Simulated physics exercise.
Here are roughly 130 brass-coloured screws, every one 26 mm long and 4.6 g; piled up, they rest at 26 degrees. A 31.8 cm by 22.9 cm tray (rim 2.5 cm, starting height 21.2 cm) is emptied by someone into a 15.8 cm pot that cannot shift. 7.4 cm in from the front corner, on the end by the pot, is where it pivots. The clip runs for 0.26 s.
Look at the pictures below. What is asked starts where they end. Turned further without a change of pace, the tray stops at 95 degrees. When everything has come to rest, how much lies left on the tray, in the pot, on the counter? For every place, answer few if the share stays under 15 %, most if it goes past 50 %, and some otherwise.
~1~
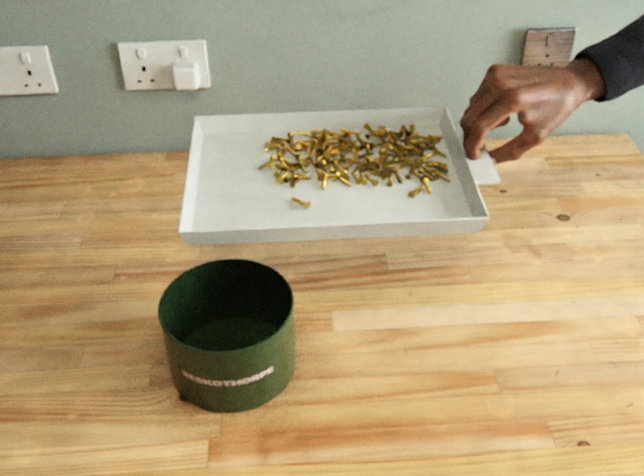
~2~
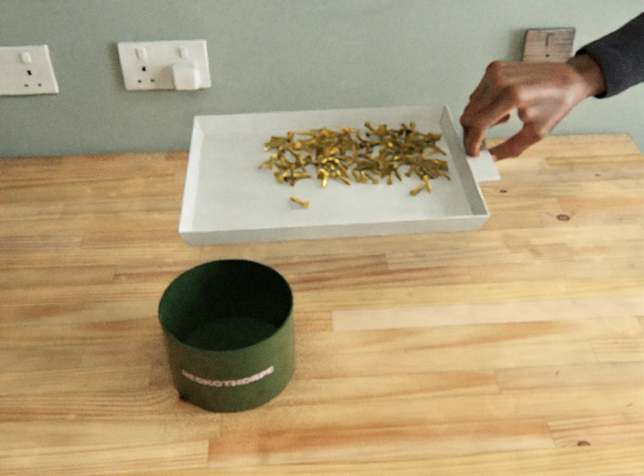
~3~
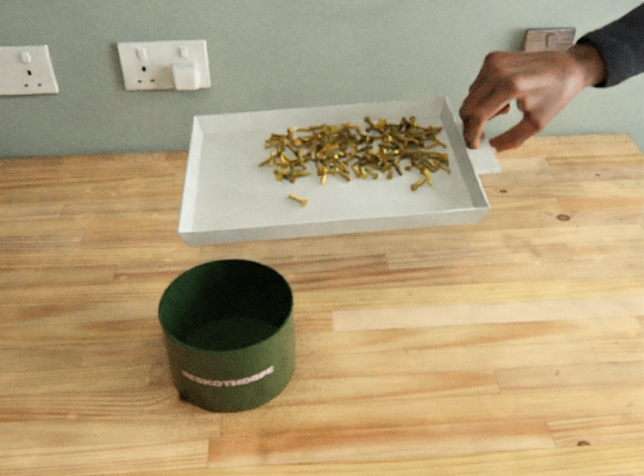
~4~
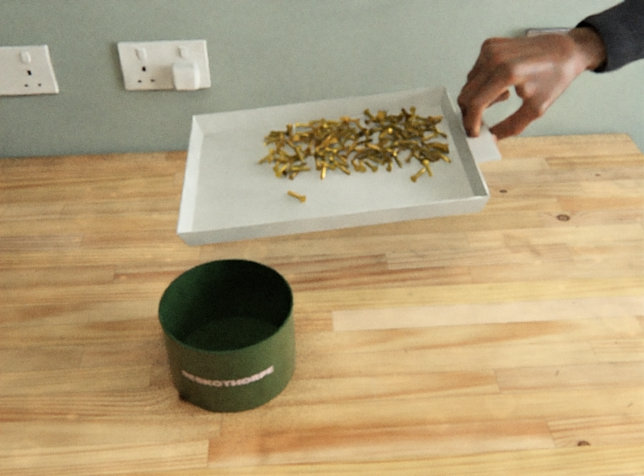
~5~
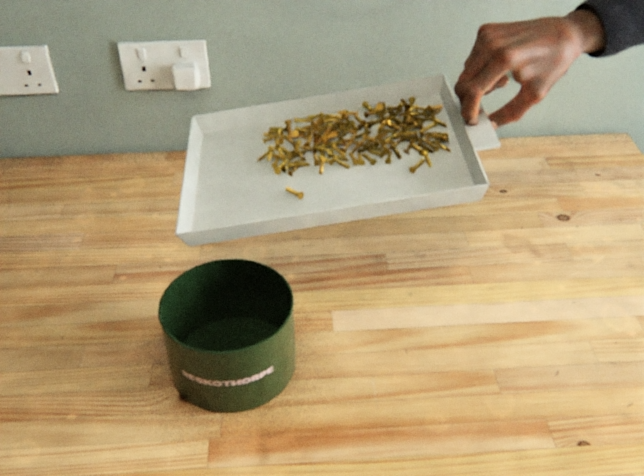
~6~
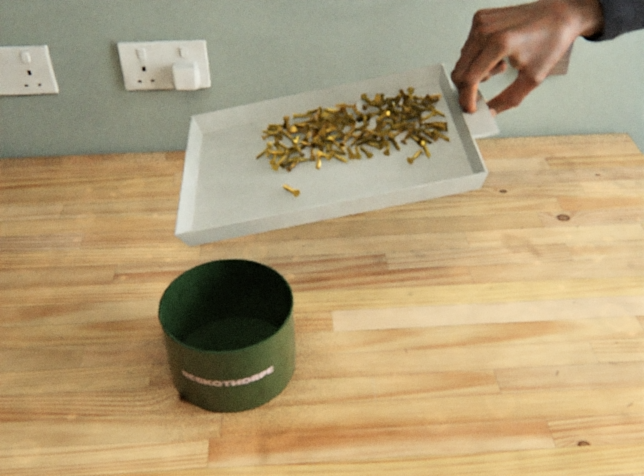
Shares - tray: Few; pot: Few; counter: Most.
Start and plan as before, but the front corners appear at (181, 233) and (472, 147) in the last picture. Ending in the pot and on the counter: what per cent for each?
In the pot: 15 per cent; on the counter: 85 per cent.
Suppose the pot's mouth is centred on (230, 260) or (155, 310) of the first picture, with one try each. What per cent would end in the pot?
About 10 and 25 per cent.
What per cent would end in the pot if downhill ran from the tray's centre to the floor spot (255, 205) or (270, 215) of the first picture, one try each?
Roughly 70 % for the first direction, roughly 95 % for the second.
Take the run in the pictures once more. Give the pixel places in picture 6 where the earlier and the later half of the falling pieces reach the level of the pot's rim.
At about (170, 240), then at (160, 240).
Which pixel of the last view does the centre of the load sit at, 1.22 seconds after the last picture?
Load centre: About (183, 169) px.
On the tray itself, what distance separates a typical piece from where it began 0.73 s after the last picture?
Displacement on the tray: About 19 cm.
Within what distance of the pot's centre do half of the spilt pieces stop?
Distance: Some 18 cm.
Then, 0.73 s after the last picture, tilt 50 degrees; the tray holds 100 %, the pot 0 %.
Then, 1.22 s after the last picture, tilt 77 degrees; the tray holds 80 %, the pot 0 %.
Then, 1.77 s after the last picture, tilt 95 degrees; the tray holds 0 %, the pot 5 %.
In the end, tray 0 %, pot 5 %, counter 95 %.
